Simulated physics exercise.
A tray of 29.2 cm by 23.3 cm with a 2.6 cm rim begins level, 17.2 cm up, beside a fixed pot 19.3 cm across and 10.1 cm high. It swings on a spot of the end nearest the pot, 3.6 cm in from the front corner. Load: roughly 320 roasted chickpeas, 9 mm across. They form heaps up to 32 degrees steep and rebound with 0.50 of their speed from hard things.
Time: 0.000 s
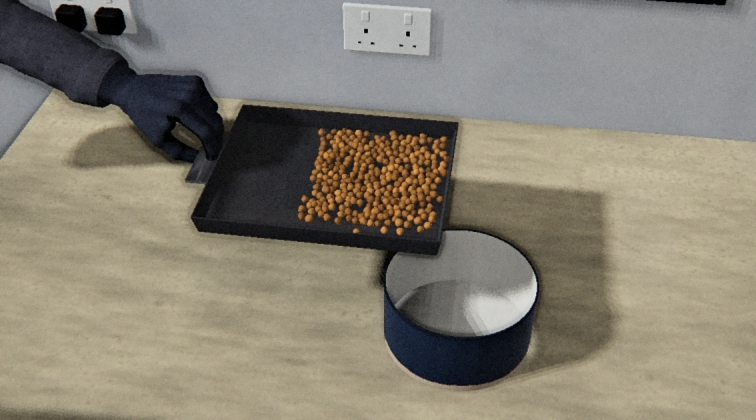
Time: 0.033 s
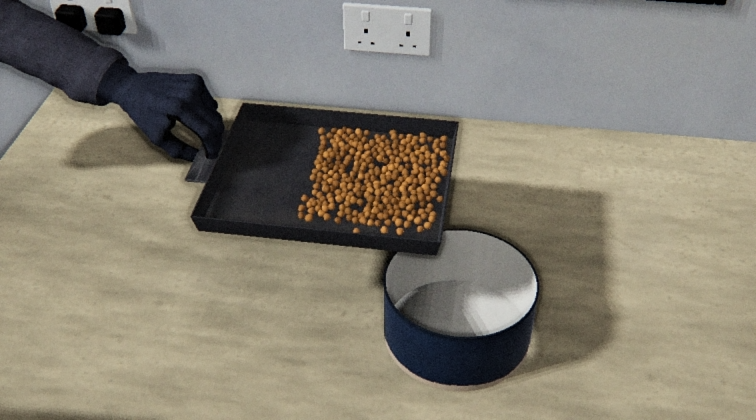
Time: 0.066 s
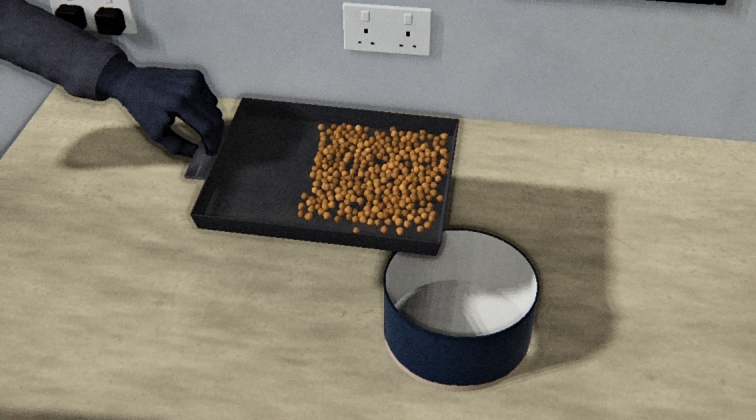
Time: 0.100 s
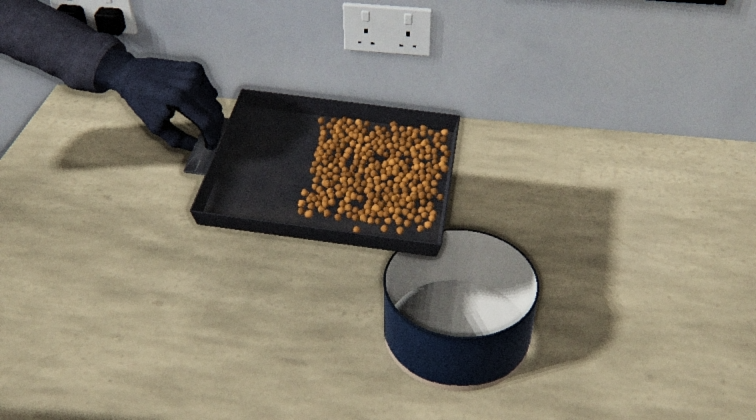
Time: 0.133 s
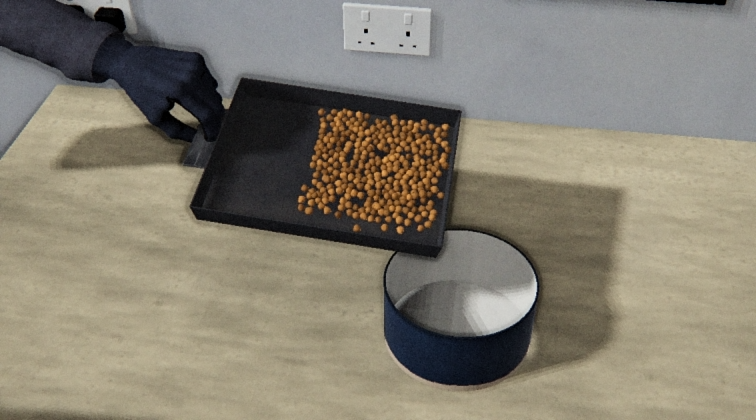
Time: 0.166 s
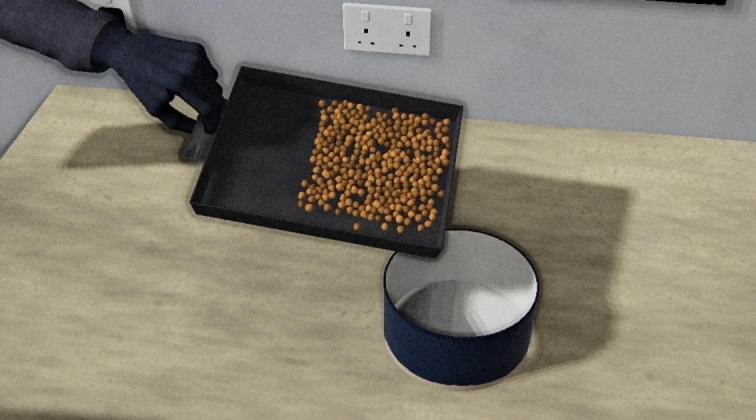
A dark, shallow rectangular tray of small orange-brown chickpeas is held above a pale wood-grain worktop, seen from above at an angle against a grey wall with white sockets. A dark-gloved hand in a grey sleeve grips its left end, and a navy pot with a pale interior stands at lower right. The hand slowly raises the tray's far left side, tilting it slightly, while the chickpeas barely shift and the camera stays still.
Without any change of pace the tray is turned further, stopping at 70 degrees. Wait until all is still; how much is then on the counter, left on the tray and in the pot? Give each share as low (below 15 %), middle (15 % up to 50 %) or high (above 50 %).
Counter - low, tray - high, pot - middle.
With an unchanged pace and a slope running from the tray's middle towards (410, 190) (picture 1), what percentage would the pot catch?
Roughly 0 % of the pieces.
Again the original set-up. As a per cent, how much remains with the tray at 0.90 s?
Load share: Around 80%.
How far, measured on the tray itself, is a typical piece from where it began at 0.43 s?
By then it sits near 3 cm from where it began.
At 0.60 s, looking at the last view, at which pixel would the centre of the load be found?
Close to pixel (413, 190).
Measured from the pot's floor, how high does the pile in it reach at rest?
Some 2.0 cm above the floor.
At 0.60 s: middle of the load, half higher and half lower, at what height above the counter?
About 24 centimetres.
Then, at 0.43 s, tilt 41 degrees; the tray holds 100 %, the pot 0 %.
After 0.60 s, tilt 60 degrees; the tray holds 100 %, the pot 0 %.
After 0.90 s, tilt 70 degrees; the tray holds 80 %, the pot 10 %.
In the end, at 2.2 s, counter 5 %, tray 60 %, pot 30 %.
